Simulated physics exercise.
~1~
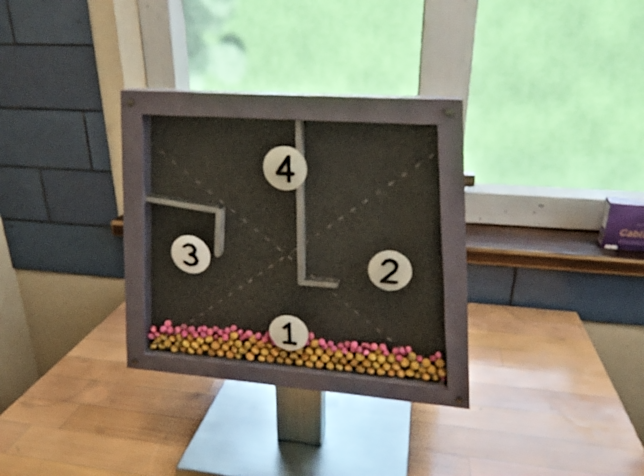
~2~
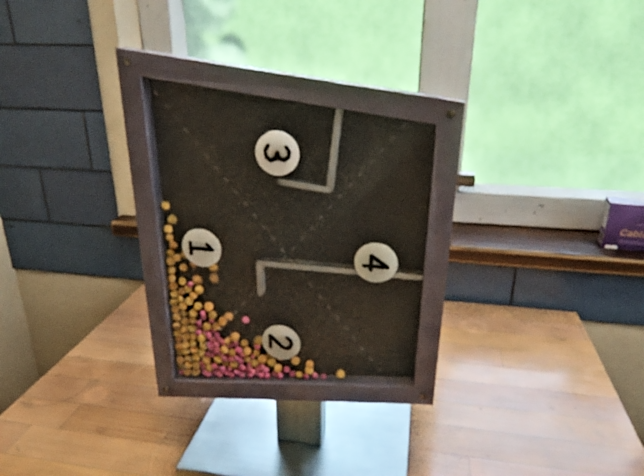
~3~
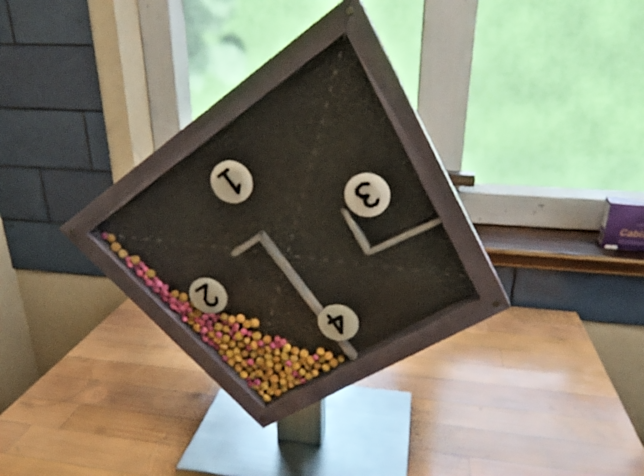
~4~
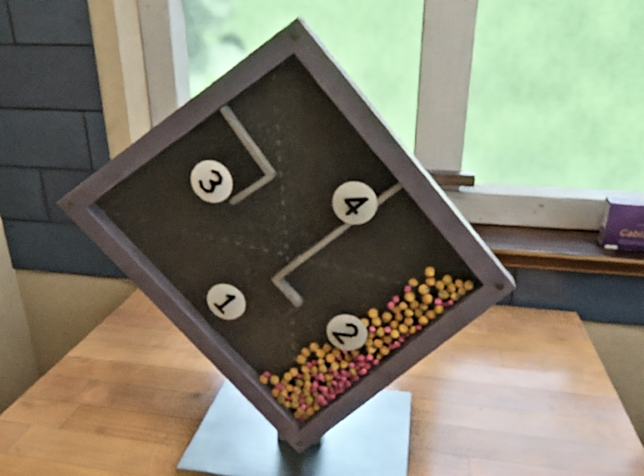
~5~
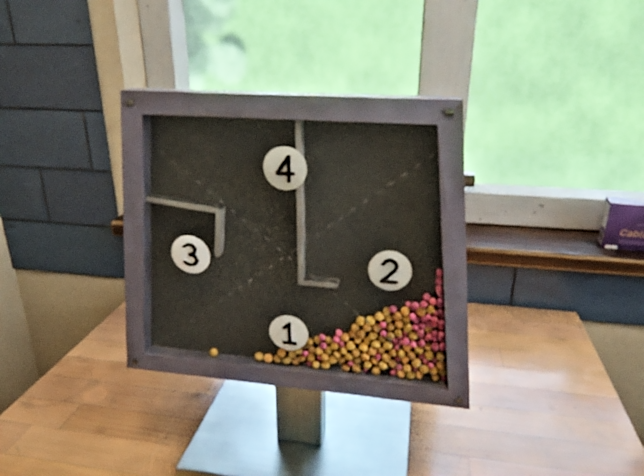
To begin with, an upright case on a stand holds a shallow layer of yellowish beads along its floor, with smaller pink ones mostly on top. The case turns clockwise onto its side, and the beads pile into the lower left corner. It keeps turning until it is well past its side, and they gather in the lowest corner, mostly in wedge two. Then it swings back counterclockwise, and the heap spreads along the lower right side. Finally it stands level again, the beads sloping up against the right wall, with the pink ones mostly in wedge two.
